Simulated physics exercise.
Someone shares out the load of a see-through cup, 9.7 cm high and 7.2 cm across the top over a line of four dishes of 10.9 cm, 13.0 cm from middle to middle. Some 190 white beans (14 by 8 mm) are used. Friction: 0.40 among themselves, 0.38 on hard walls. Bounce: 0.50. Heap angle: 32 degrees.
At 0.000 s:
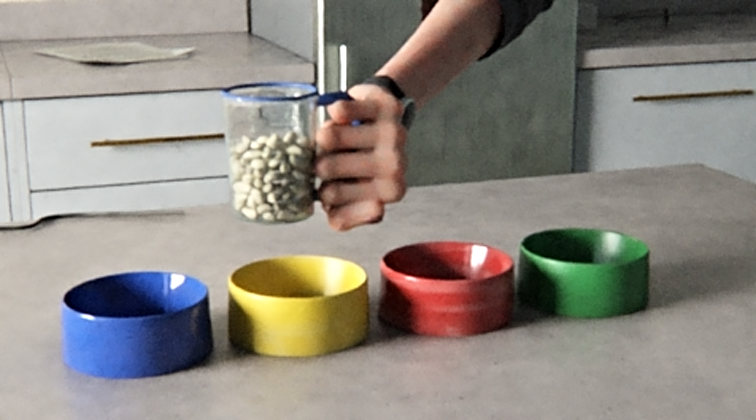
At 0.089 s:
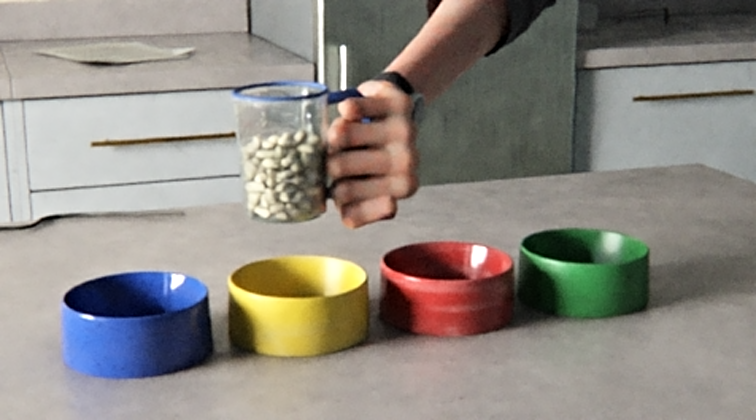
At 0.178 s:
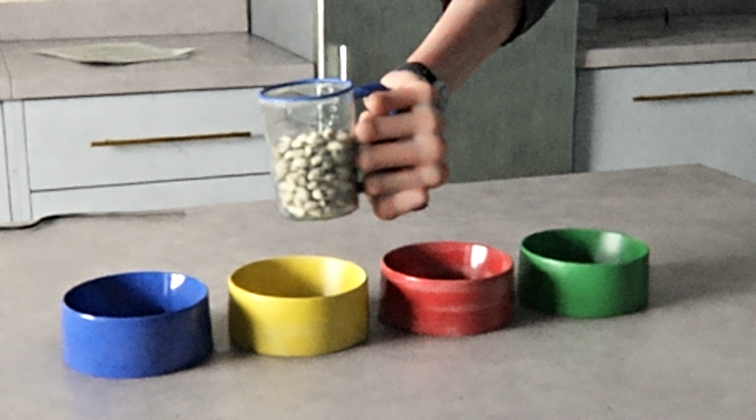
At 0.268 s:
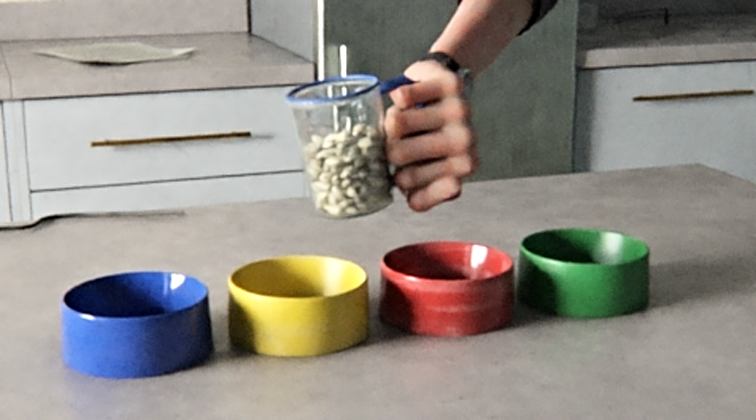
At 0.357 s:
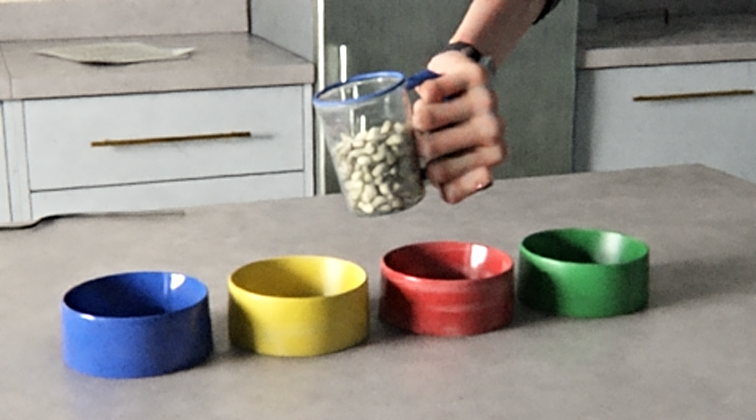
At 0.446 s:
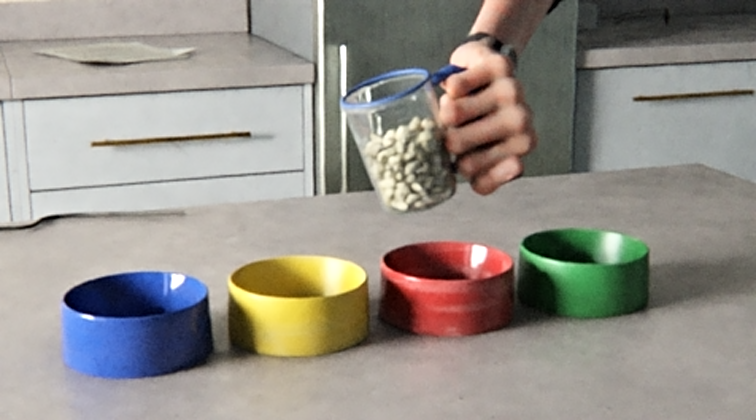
In a kitchen, a hand held a clear cup of white beans above four bowls, blue, yellow, red and green, and moved it steadily to the right while gradually tilting it to the left.
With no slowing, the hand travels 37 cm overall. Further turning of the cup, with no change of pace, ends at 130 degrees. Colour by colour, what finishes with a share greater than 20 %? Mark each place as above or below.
Marks: Red below, blue below, green above, yellow below, counter below.
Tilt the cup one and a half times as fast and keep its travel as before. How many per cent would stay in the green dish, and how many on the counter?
Shares: Green at 100; counter at 0.
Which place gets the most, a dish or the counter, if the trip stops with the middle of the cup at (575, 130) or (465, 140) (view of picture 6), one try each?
Try 1 - counter; try 2 - red.
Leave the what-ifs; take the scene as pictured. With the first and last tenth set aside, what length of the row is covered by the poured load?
Roughly 6 cm of the row.
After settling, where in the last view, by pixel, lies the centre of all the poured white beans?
In the last view, approximately (590, 276).
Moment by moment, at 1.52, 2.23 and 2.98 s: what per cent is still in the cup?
Approx. 100 / 90 / 0 percent.
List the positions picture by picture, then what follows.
Cup at (272, 153), tilt 0 degrees, lip at (224, 94), moved 0.0 cm; middle of the pieces at (271, 179); blue dish at (136, 295); yellow dish at (298, 277); red dish at (447, 261); green dish at (584, 246), in the first frame.
Cup at (283, 152), tilt 2 degrees, lip at (235, 95), moved 0.9 cm; middle of the pieces at (283, 178), in the second frame.
Cup at (313, 150), tilt 6 degrees, lip at (262, 97), moved 3.4 cm; middle of the pieces at (314, 175), in the third frame.
Cup at (344, 148), tilt 10 degrees, lip at (290, 100), moved 5.9 cm; middle of the pieces at (346, 172), in the fourth frame.
Cup at (374, 146), tilt 14 degrees, lip at (317, 102), moved 8.4 cm; middle of the pieces at (378, 169), in the fifth frame.
Cup at (403, 144), tilt 19 degrees, lip at (345, 105), moved 11.0 cm; middle of the pieces at (409, 166); blue dish at (136, 295); yellow dish at (298, 277); red dish at (447, 261); green dish at (584, 246). Its pace works out near 50 degrees a second; the hand travels 28 cm a second, in the sixth frame.
Then, at 1.52 s, tilt 70 degrees; cup holds 100 %.
After 2.23 s, tilt 104 degrees; cup holds 90 %, green 5 %.
After 2.98 s, tilt 130 degrees; cup holds 0 %, green 100 %.
In the end, at 3.3 s, red 0 %, blue 0 %, green 100 %, yellow 0 %, counter 0 %.
